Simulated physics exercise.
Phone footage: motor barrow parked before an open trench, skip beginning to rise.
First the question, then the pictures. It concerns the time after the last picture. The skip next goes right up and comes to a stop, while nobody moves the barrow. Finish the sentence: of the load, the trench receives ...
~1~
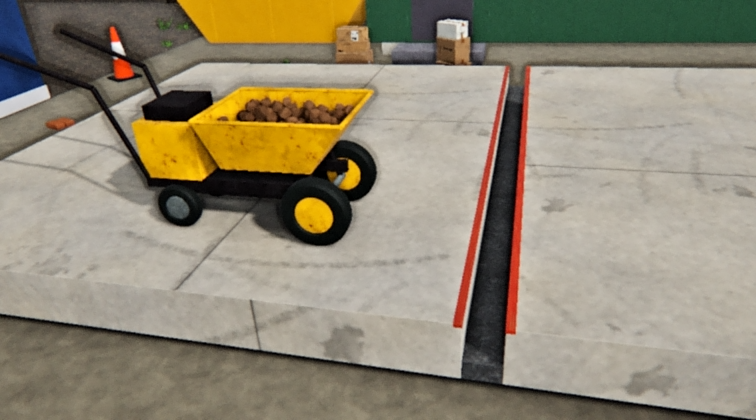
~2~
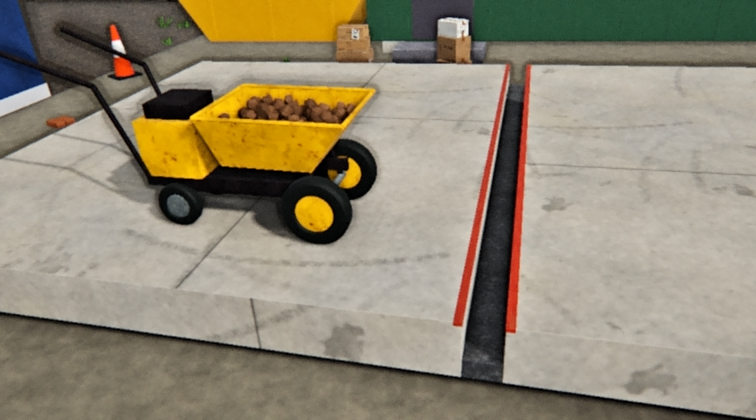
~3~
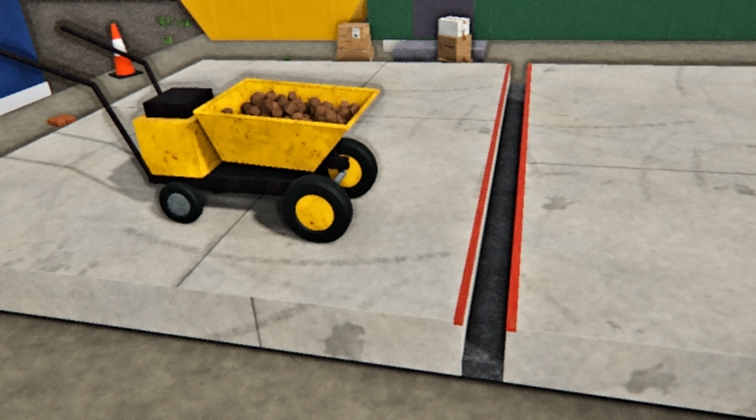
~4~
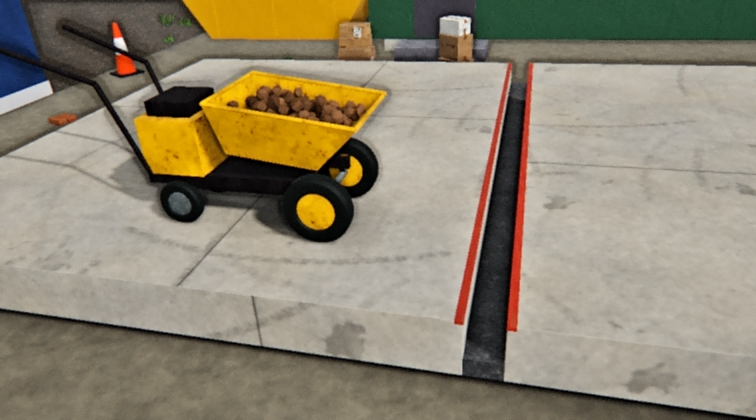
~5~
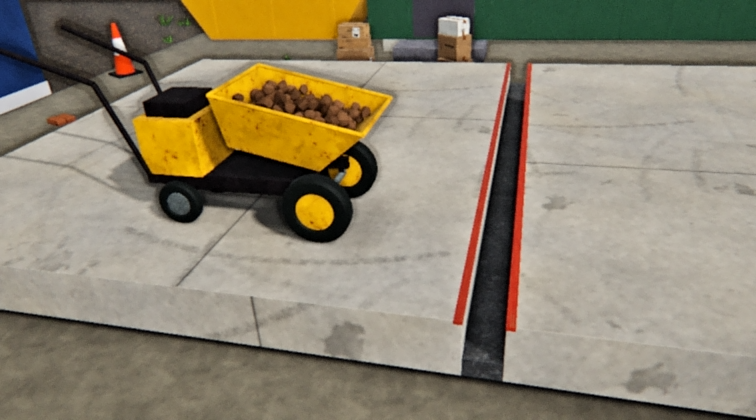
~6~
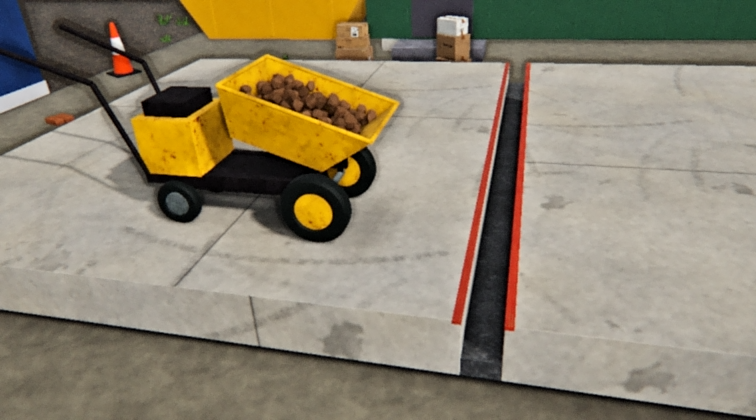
A minority.
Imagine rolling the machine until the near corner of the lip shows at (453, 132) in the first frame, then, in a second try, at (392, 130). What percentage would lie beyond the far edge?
About 80 % and 20 %.
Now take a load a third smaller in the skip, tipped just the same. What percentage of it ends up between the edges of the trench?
30 %, near enough.
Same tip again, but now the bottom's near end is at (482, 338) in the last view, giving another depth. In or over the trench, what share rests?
About 30 percent.
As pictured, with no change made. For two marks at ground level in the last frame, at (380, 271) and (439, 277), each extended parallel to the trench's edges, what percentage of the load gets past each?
That's 80 per cent for the first and 50 per cent for the second.
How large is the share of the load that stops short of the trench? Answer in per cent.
Estimate: Some 40 percent.
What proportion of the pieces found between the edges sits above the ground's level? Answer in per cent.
It comes to 0 per cent or so.
Soon, skip tipped steeply; all in the skip.
A while on, skip tipped right over; most in the skip; about a quarter short of the trench; a stray few in or heaped over the trench; a stray few falling.
Towards the end, skip tipped right over; about a quarter in the skip; about a third short of the trench; about a quarter in or heaped over the trench; a stray few beyond it.
Finally, skip tipped right over; about a quarter in the skip; about a third short of the trench; about a third in or heaped over the trench; a stray few beyond it.
